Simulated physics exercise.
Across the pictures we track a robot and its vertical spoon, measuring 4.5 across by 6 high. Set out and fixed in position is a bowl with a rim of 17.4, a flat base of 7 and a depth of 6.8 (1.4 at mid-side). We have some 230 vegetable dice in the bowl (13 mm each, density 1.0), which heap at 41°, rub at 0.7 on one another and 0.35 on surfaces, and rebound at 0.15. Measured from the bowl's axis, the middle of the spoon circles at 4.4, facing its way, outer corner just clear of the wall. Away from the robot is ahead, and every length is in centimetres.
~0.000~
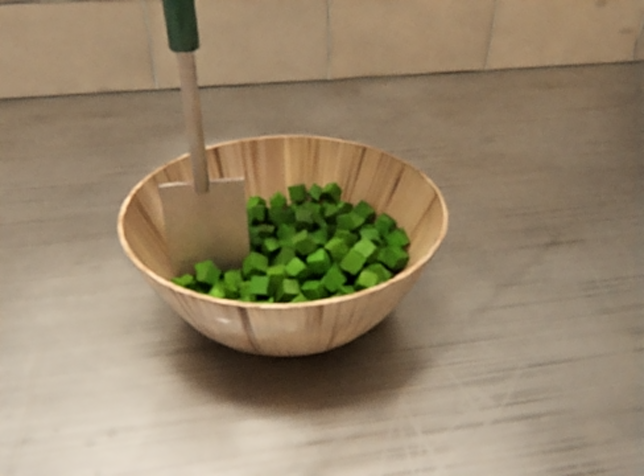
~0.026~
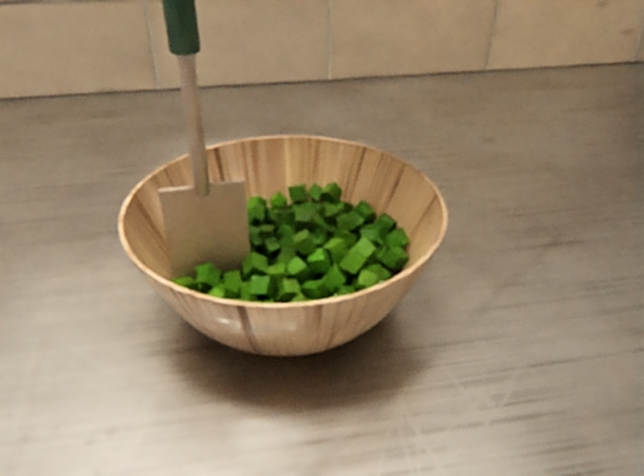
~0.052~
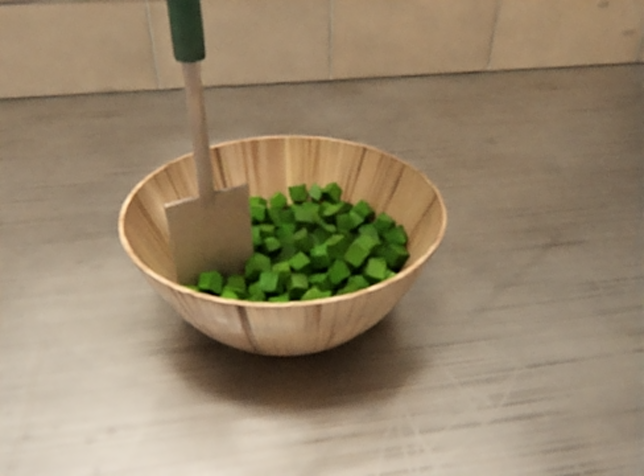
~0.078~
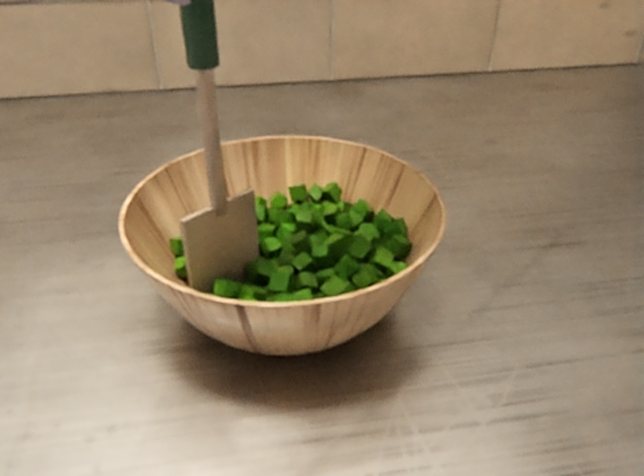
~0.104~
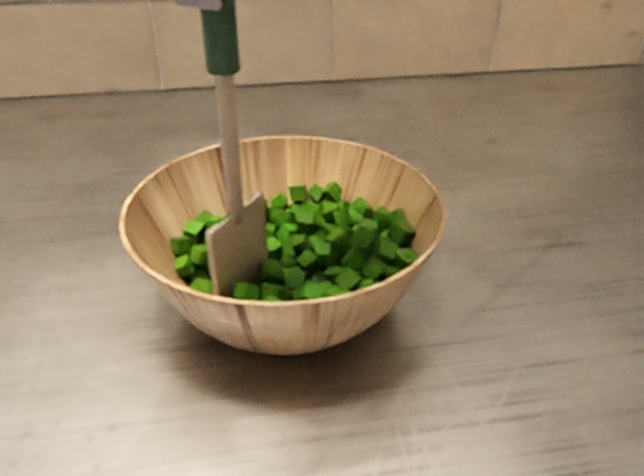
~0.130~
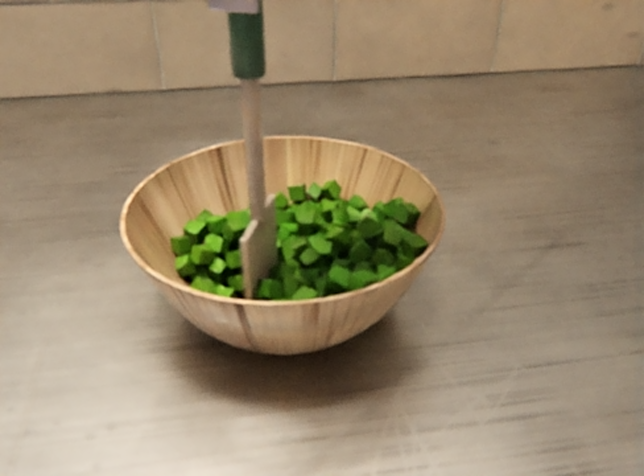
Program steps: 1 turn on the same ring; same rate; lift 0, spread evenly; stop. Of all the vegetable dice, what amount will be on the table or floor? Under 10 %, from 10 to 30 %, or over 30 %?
From 10 to 30 %.
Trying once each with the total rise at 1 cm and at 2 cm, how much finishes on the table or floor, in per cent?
About 15 per cent on the first try and 15 per cent on the second.
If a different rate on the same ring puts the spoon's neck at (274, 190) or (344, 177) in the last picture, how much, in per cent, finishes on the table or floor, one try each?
It comes to close to 20 per cent and close to 45 per cent.
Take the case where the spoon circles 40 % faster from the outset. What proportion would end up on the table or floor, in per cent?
I'd say close to 30 %.
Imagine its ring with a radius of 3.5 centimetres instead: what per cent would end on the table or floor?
Around 10 in a hundred.
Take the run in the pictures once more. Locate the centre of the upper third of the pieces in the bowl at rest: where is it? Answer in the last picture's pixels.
About (244, 288).
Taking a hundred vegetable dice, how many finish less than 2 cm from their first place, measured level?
Near 5 per cent of the pieces.
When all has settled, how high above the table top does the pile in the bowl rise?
Top height: Around 7.5 cm.
After 0.31 s, 179° round, highest piece 9 above the table; 214 in the bowl, 1 on the table or floor, 12 in flight or on the tool.
After 0.50 s, 292° round, highest piece 8 above the table; 198 in the bowl, 26 on the table or floor, 3 in flight or on the tool.
After 0.79 s, 0° round, highest piece 8 above the table; 184 in the bowl, 43 on the table or floor.
After 1.49 s, 0° round, highest piece 8 above the table; 184 in the bowl, 43 on the table or floor.
In the end, 184 in the bowl, 43 on the table or floor. That is 19 % on the table or floor.
